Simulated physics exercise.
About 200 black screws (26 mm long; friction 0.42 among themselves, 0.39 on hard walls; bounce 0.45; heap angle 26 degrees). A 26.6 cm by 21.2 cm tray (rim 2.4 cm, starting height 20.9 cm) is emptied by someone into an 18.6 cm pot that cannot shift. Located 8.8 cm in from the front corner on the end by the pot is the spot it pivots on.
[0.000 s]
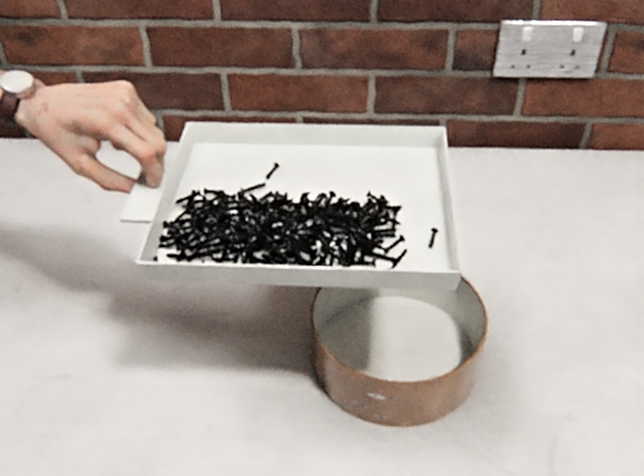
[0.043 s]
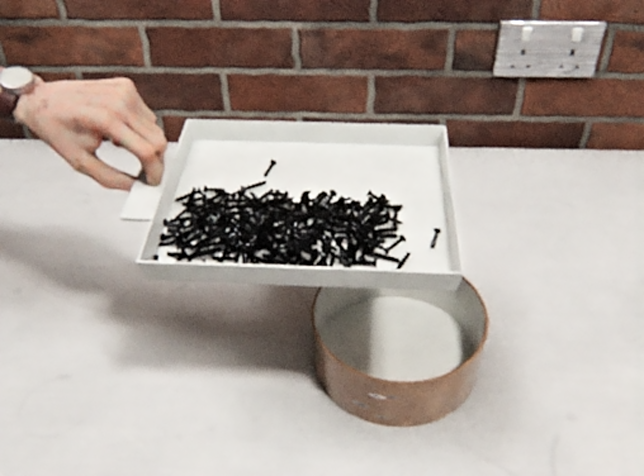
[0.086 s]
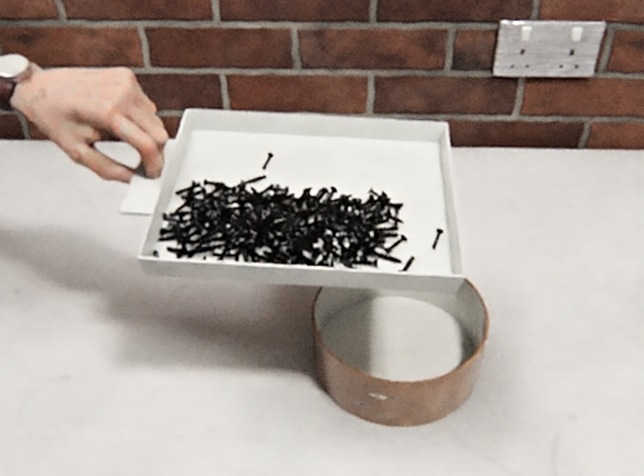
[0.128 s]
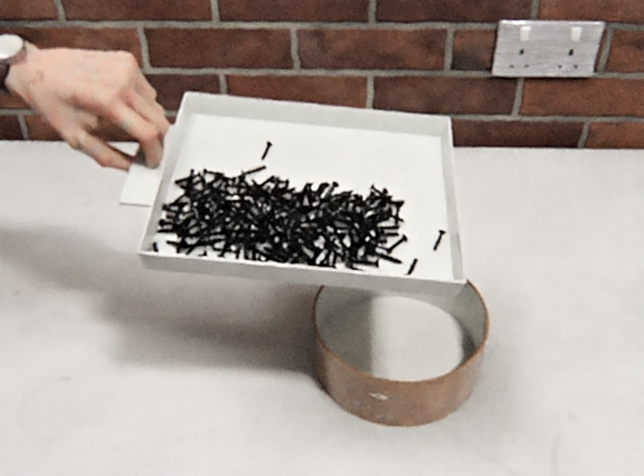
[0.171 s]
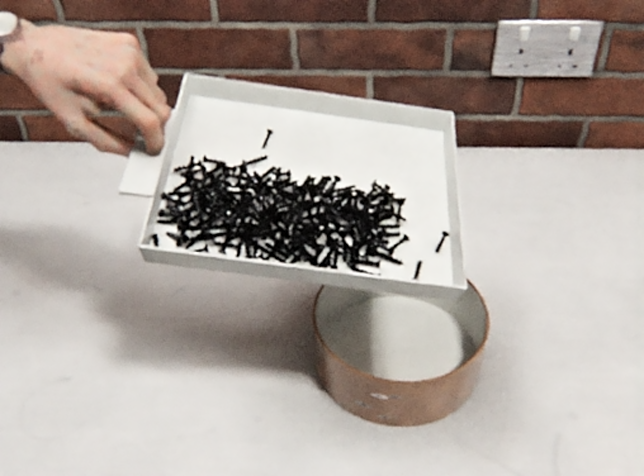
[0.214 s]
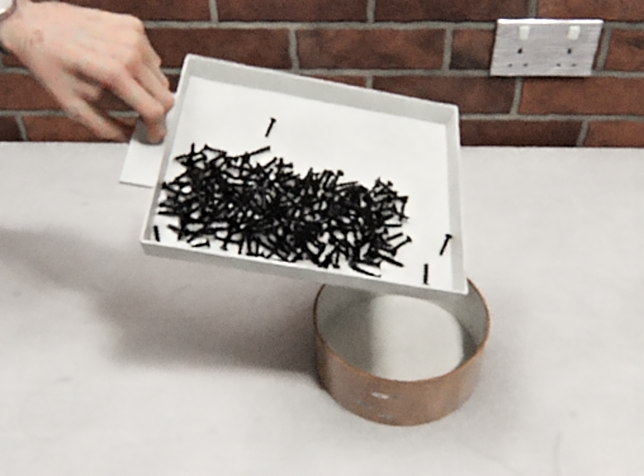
A shallow white tray heaped with small black screws starts out nearly level, its right end above a round copper-coloured pot, while a hand grips the tab at its left. The hand lifts that side steadily, slanting the tray down toward the right, and the dark heap stays bunched inside.
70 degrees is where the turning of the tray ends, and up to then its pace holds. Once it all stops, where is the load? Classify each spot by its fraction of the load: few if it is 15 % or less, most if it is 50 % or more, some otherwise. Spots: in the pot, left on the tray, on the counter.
Pot: Few. Left on the tray: Some. Counter: Most.
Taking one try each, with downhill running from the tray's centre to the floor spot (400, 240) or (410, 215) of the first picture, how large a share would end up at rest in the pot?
First try: Around 5 percent; second try: Around 5 percent.
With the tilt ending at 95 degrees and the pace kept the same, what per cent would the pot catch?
Around 25 in a hundred.
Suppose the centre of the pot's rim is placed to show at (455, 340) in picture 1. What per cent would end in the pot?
Estimate: ~ 50 %.
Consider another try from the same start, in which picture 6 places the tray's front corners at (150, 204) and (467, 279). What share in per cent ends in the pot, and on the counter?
Per cent by place - pot 0, counter 65.
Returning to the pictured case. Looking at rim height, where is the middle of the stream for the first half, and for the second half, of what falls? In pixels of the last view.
I'd mark about (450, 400) for the first half, then (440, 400) for the second.
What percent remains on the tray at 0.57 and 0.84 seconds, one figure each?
In turn: 100, 50.
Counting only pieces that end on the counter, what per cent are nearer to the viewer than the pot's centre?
Near 100 in a hundred.
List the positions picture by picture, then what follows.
Tray tilt 0 degrees, front corners at (141, 260) and (458, 269); middle of the pieces at (285, 225); pot at (399, 312), in the first picture.
Tray tilt 1 degrees, front corners at (142, 259) and (459, 270); middle of the pieces at (286, 224), in the second picture.
Tray tilt 4 degrees, front corners at (142, 255) and (460, 273), lowest corner right front; middle of the pieces at (287, 221), in the third picture.
Tray tilt 8 degrees, front corners at (143, 250) and (462, 279), lowest corner right front; middle of the pieces at (288, 217), in the fourth picture.
Tray tilt 14 degrees, front corners at (144, 243) and (462, 284), lowest corner right front; middle of the pieces at (290, 211), in the fifth picture.
Tray tilt 19 degrees, front corners at (145, 238) and (463, 289), lowest corner right front; middle of the pieces at (292, 207); pot at (401, 312). Its pace works out near 125 degrees a second, in the sixth picture.
Then, at 0.43 s, tilt 46 degrees; the tray holds 100 %, the pot 0 %.
After 0.57 s, tilt 63 degrees; the tray holds 100 %, the pot 0 %.
After 0.84 s, tilt 70 degrees; the tray holds 50 %, the pot 0 %.
At rest (2.1 s), pot 5 %, tray 25 %, counter 70 %.
